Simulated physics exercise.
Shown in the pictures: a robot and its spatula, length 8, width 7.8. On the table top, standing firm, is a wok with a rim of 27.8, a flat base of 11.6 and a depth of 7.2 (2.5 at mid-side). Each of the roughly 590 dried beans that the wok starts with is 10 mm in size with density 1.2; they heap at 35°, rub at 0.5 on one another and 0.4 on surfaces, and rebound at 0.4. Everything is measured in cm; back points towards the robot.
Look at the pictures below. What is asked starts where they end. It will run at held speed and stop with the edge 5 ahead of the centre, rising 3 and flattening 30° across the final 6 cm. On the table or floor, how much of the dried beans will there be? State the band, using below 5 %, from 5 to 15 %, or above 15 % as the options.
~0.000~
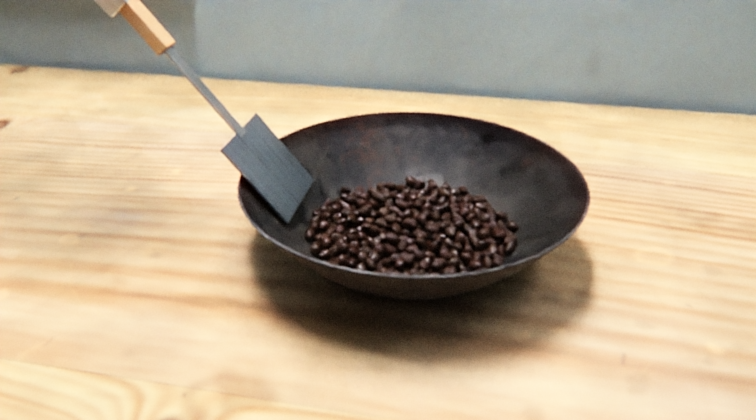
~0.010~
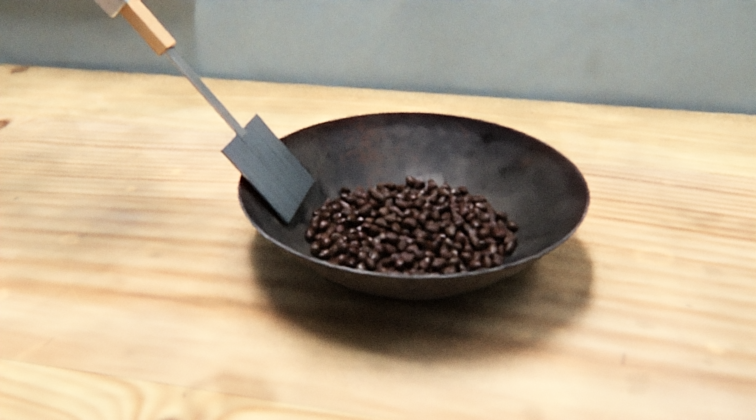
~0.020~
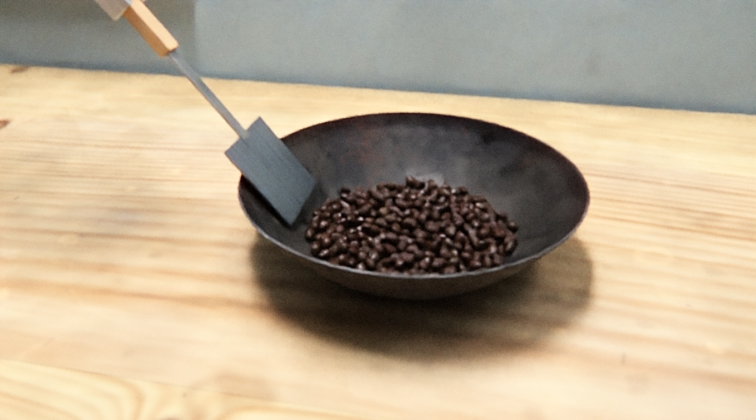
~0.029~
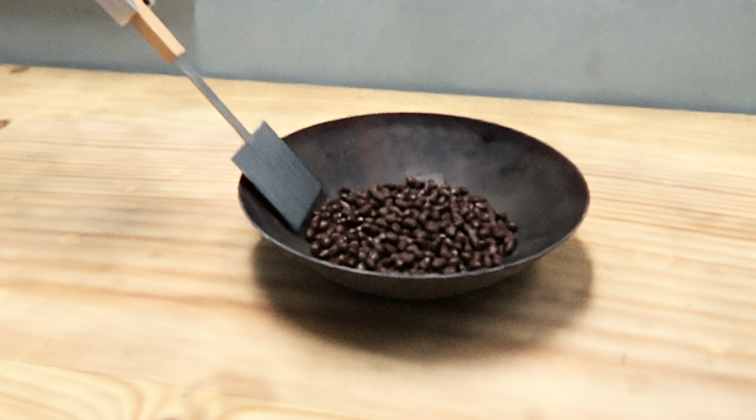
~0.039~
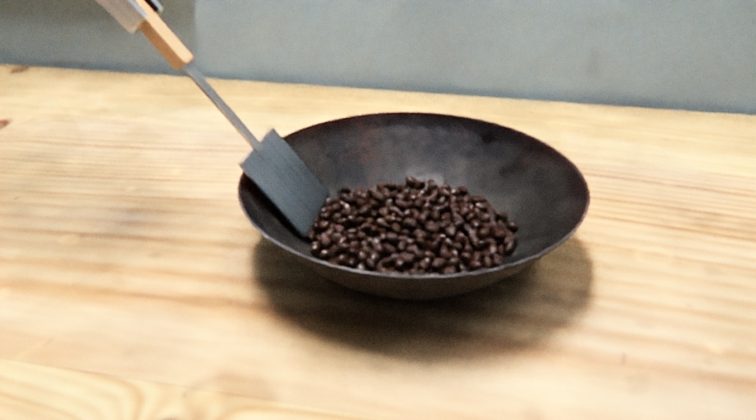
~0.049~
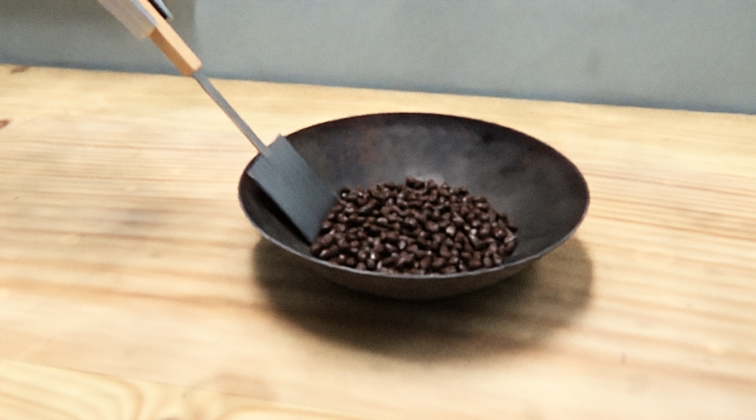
It falls below 5 %.
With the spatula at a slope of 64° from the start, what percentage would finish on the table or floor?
Near 0 %.
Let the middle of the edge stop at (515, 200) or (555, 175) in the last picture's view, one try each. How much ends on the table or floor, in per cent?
Estimates, in order: 20 % and 40 %.
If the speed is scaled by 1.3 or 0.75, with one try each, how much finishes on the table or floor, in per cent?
Around 0 per cent and around 0 per cent.
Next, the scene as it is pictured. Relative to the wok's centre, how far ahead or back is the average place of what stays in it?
About 4.5 cm ahead.
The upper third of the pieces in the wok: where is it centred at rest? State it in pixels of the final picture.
Roughly at (510, 211).
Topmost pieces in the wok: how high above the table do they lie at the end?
Roughly 7.0 centimetres.
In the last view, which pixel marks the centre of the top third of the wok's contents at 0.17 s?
Centre: Roughly (493, 215) in the last picture.
After 0.11 s, sloping 51°, highest piece 5 above the table; 588 in the wok.
After 0.17 s, sloping 39°, highest piece 6 above the table; 588 in the wok.
After 0.40 s, sloping 21°, highest piece 7 above the table; 588 in the wok.
After 1.45 s, sloping 21°, highest piece 7 above the table; 588 in the wok.
At rest, 588 in the wok. That is 0 % on the table or floor.
